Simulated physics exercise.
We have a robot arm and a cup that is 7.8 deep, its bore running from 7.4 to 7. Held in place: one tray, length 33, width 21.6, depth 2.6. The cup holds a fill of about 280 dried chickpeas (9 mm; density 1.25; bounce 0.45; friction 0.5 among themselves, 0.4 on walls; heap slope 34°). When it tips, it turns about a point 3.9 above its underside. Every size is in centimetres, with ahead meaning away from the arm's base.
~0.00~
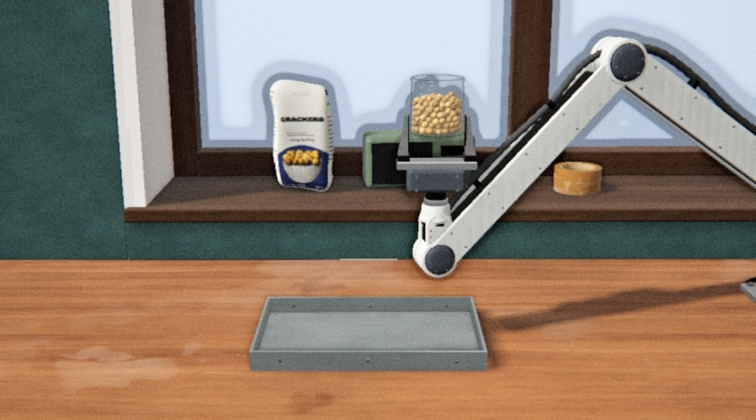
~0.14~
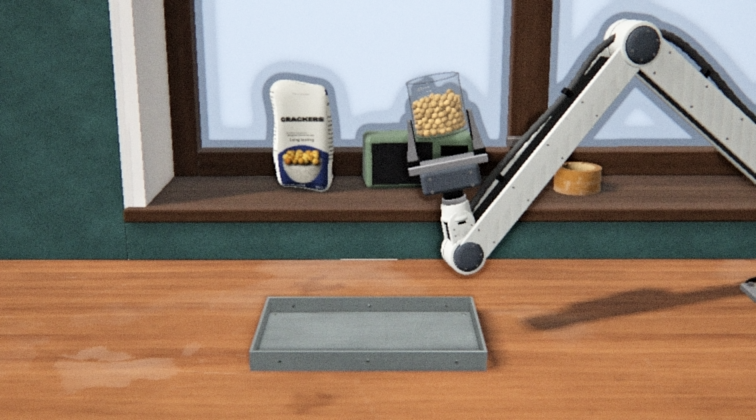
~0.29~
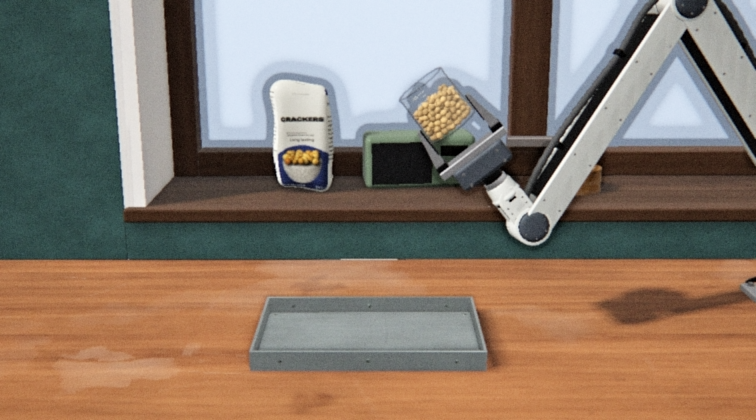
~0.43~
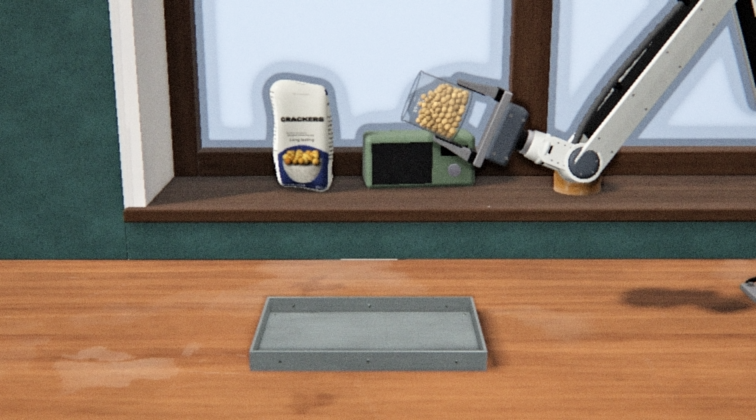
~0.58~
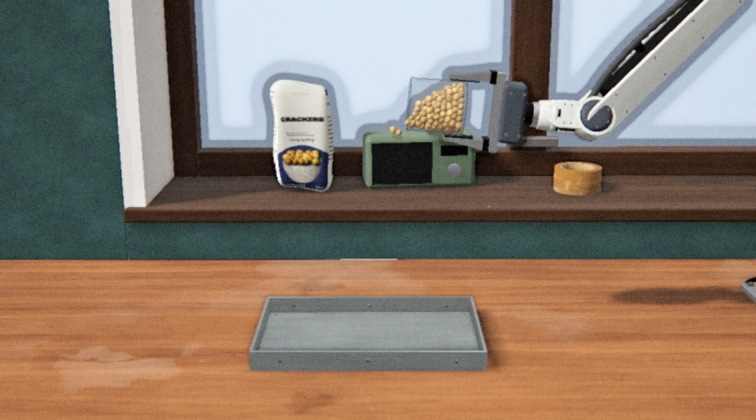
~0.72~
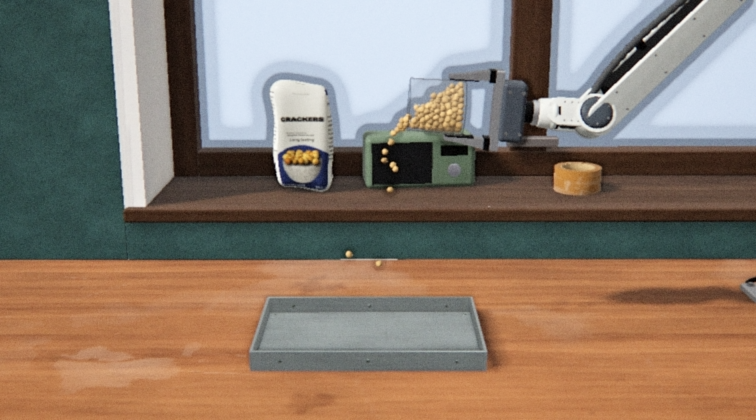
A robot arm tips a clear cup leftward, and a few chickpeas tumble out.
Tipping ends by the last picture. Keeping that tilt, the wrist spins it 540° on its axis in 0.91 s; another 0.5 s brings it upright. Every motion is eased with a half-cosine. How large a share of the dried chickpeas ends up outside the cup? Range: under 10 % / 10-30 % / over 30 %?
More than 30 %.
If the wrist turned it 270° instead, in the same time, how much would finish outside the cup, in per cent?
Around 40 %.
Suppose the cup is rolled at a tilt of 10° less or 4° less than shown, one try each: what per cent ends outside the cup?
You'd get close to 15 per cent, then close to 30 per cent.
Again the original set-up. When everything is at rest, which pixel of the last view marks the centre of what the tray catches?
Around (345, 340).
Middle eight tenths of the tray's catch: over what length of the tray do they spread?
I'd put it at around 22 cm.
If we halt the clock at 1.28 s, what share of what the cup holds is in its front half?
About 75 per cent.
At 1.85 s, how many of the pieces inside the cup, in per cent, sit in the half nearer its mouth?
Roughly 35 %.
By 1.28 s, tipped 86°, highest piece 39 above the table; 214 in the cup, 34 in the tray, 33 in flight or on a rim.
By 1.85 s, tipped 52°, highest piece 37 above the table; 151 in the cup, 119 in the tray, 3 on the table or floor, 8 in flight or on a rim.
By 2.33 s, upright, highest piece 37 above the table; 151 in the cup, 127 in the tray, 3 on the table or floor.
By 3.03 s, upright, highest piece 37 above the table; 151 in the cup, 127 in the tray, 3 on the table or floor.
Final count, 151 in the cup, 127 in the tray, 3 on the table or floor. That is 46 % outside the cup.
